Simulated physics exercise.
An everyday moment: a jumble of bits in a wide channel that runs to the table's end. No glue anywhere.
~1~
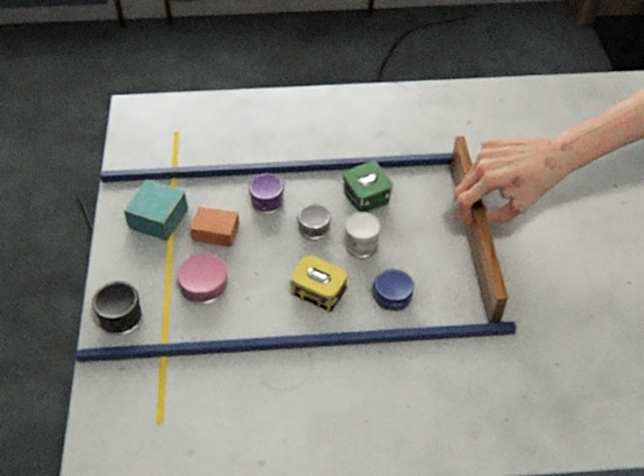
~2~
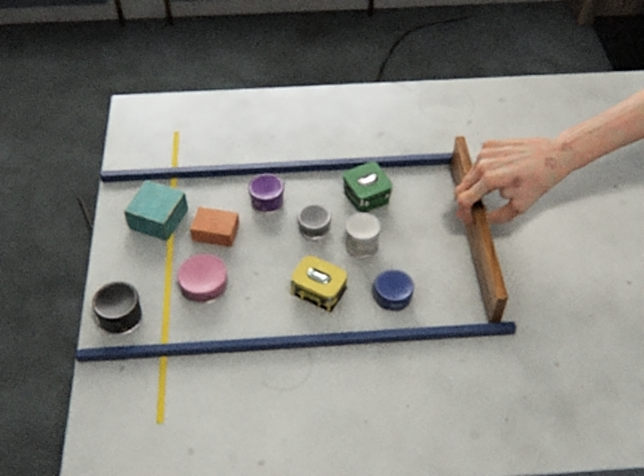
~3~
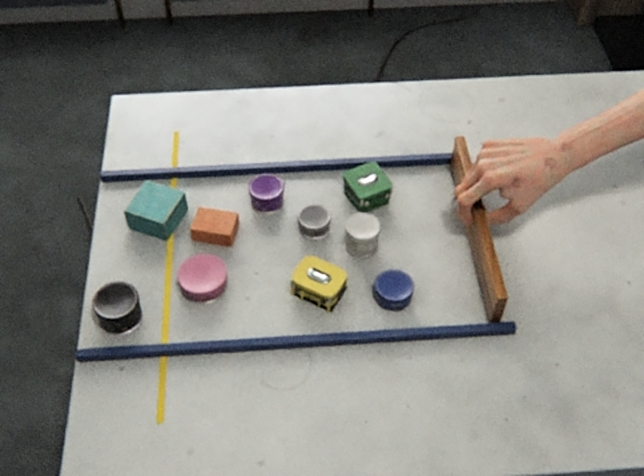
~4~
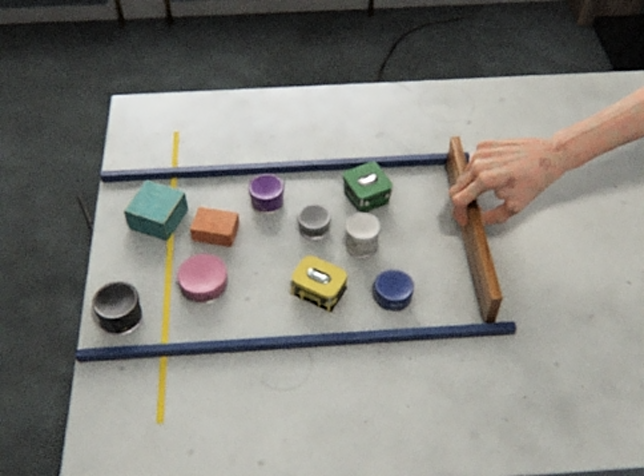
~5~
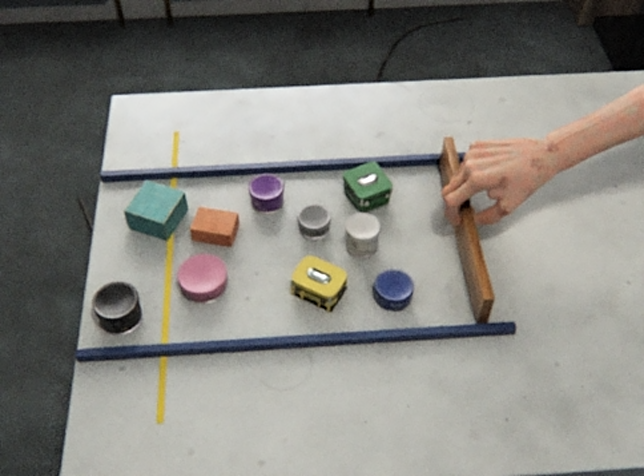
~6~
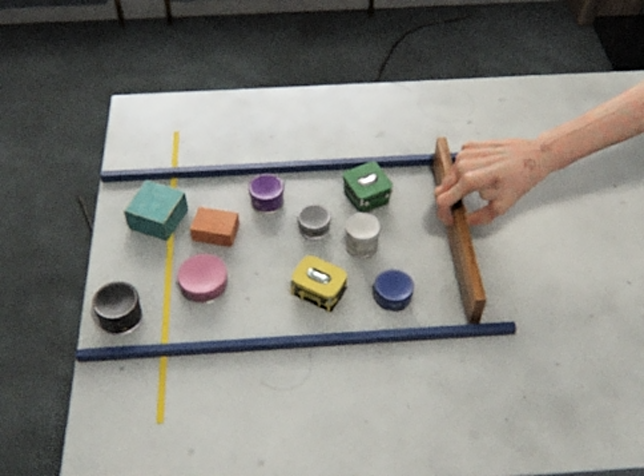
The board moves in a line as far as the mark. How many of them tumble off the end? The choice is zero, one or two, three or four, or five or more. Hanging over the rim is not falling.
Outcome: The number that fall off is one or two.
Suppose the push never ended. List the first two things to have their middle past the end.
The order is the turquoise block, the black tin.
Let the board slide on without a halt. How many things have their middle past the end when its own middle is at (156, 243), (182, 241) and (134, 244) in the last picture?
Past the end: 2, 2 and 5.
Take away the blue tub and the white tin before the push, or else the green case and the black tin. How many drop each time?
It would be 1 and 0.
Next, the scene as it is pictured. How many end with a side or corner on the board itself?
In contact: 4.
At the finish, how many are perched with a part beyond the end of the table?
That would be 1.
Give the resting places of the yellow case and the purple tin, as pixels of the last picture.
The yellow case at (126, 269), the purple tin at (116, 198).
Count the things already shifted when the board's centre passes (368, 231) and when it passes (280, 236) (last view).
4 and 7.
Soon after, none off yet; black tin at rest near (118, 309); turquoise block at rest near (157, 210); pink tin at rest near (203, 279).
In the end, the number that fall off is one or two; gone, turquoise block and black tin.
